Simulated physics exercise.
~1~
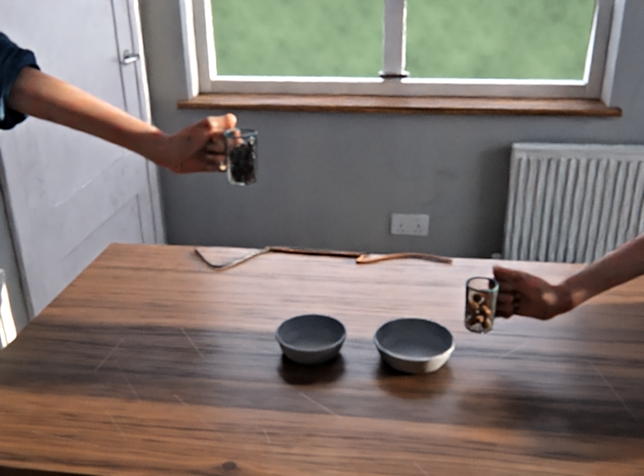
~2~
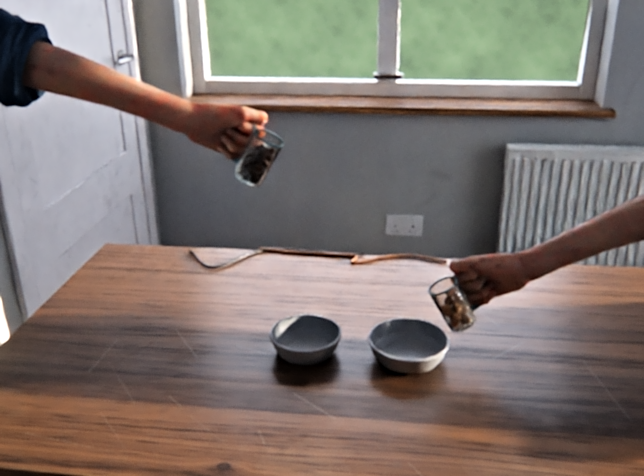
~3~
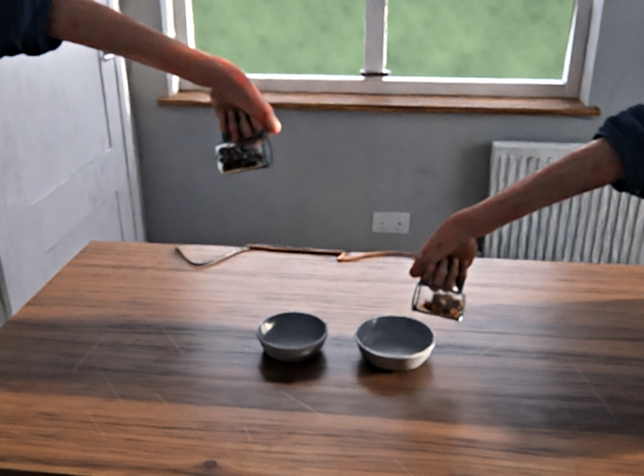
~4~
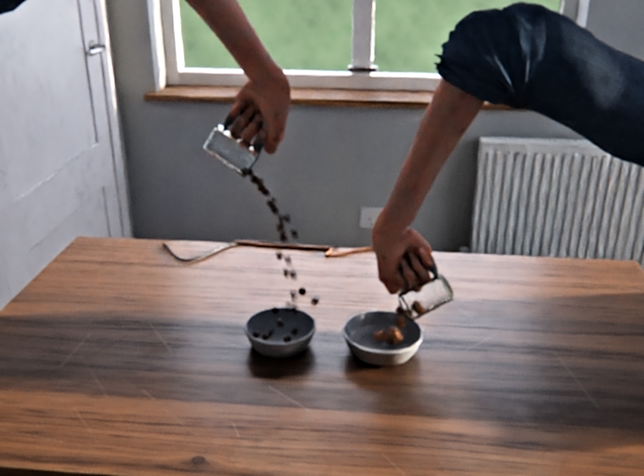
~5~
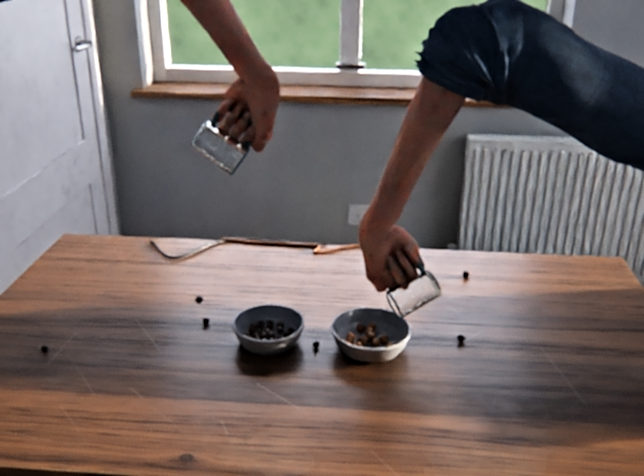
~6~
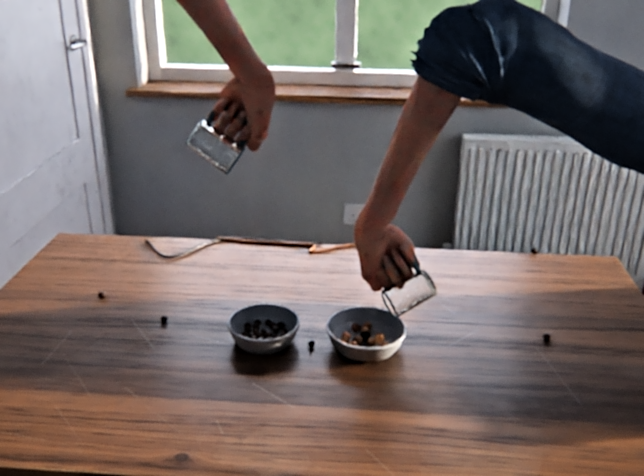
Two hands, each holding a small clear cup of little round pieces, reach over a wooden table toward two shallow grey dishes, the left hand much higher than the right. Both tilt their cups onto their sides, then turn them upside down. Dark pieces fall in a long stream from the left cup, while brownish ones drop a short way from the right. Several dark pieces miss the left dish and scatter across the tabletop. Finally, both emptied cups hang overturned, with most dark pieces in the left dish and all the brownish ones in the right.
